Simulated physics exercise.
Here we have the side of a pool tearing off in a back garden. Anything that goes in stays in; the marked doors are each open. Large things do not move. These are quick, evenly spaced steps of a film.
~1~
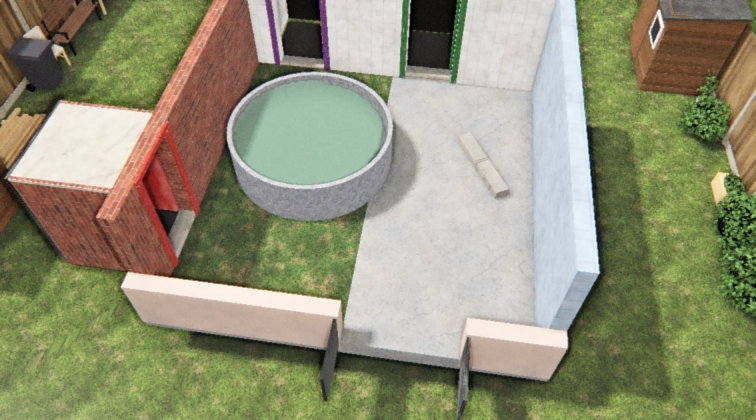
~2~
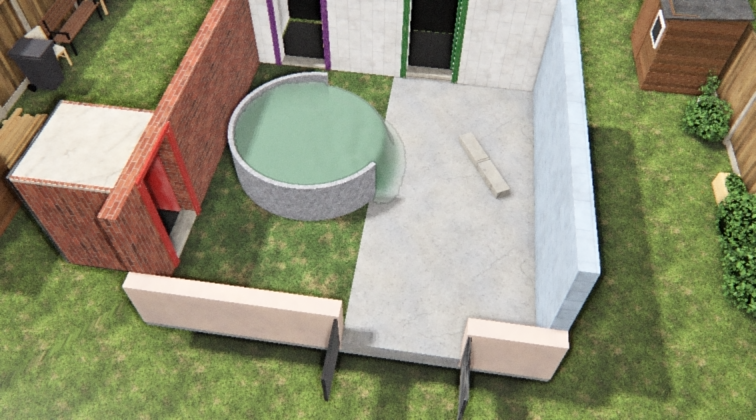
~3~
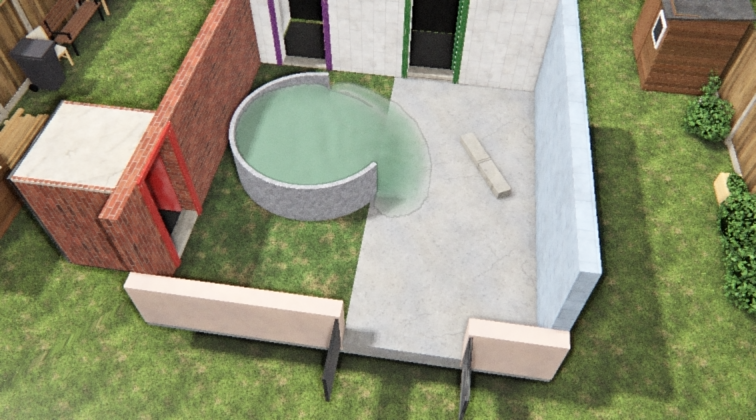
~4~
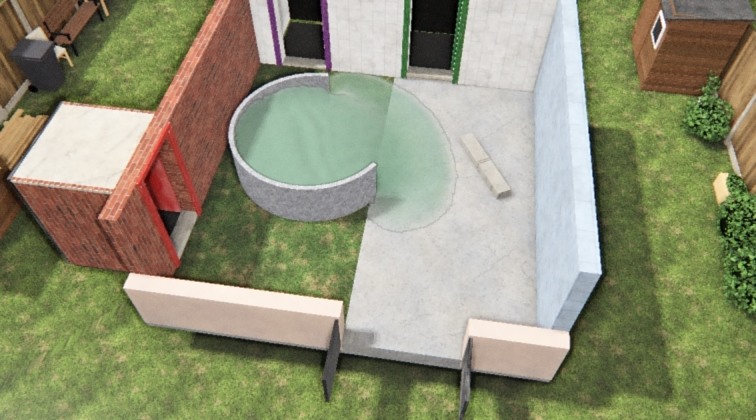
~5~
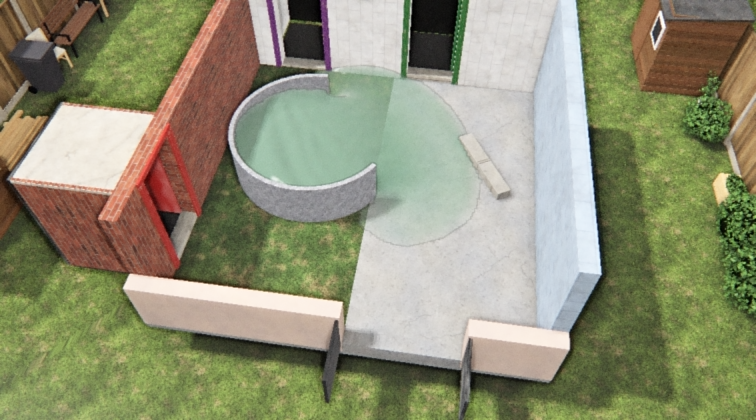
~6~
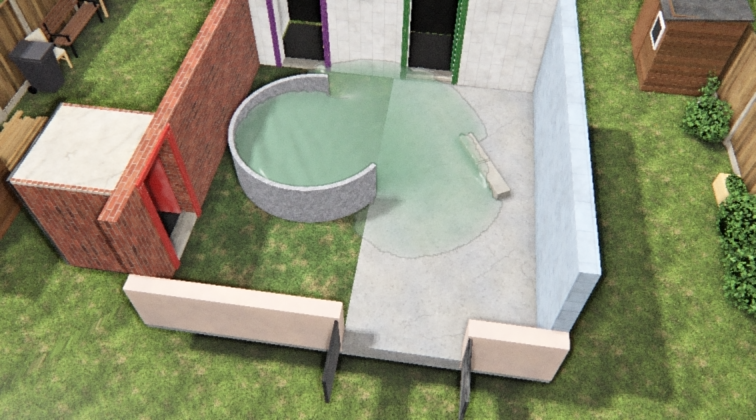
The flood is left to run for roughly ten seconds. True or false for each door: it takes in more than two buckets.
For the purple door, true; for the green door, true; for the red door, false.
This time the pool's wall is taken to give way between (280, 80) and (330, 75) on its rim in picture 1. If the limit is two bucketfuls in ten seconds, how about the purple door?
Note: Purple door admits more.
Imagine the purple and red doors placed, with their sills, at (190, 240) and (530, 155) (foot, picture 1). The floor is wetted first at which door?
That would be the green one.
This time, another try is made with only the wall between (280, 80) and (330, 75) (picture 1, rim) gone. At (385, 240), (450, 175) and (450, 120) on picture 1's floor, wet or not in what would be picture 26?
Taking each in turn, they come out kept dry, watered, watered.
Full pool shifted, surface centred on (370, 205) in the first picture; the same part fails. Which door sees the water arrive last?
I'd pick the red door.
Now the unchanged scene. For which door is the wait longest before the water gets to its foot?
The door marked red.
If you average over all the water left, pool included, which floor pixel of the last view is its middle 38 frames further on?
That puts it at around (390, 183).
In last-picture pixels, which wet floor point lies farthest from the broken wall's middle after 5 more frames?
Close to (519, 297).
A moment on, water covers 55 % of the floor; the purple door under two buckets in, the green door over two buckets in, the red door not reached.
Next, water covers 55 % of the floor; the purple door under two buckets in, the green door far over two buckets in, the red door not reached.
Then, water covers 75 % of the floor; the purple door under two buckets in, the green door far over two buckets in, the red door not reached.
Later, water covers 95 % of the floor; the purple door under two buckets in, the green door far over two buckets in, the red door not reached.
In the end, water covers 95 % of the floor; the purple door over two buckets in, the green door far over two buckets in, the red door wet at the sill, nothing in.
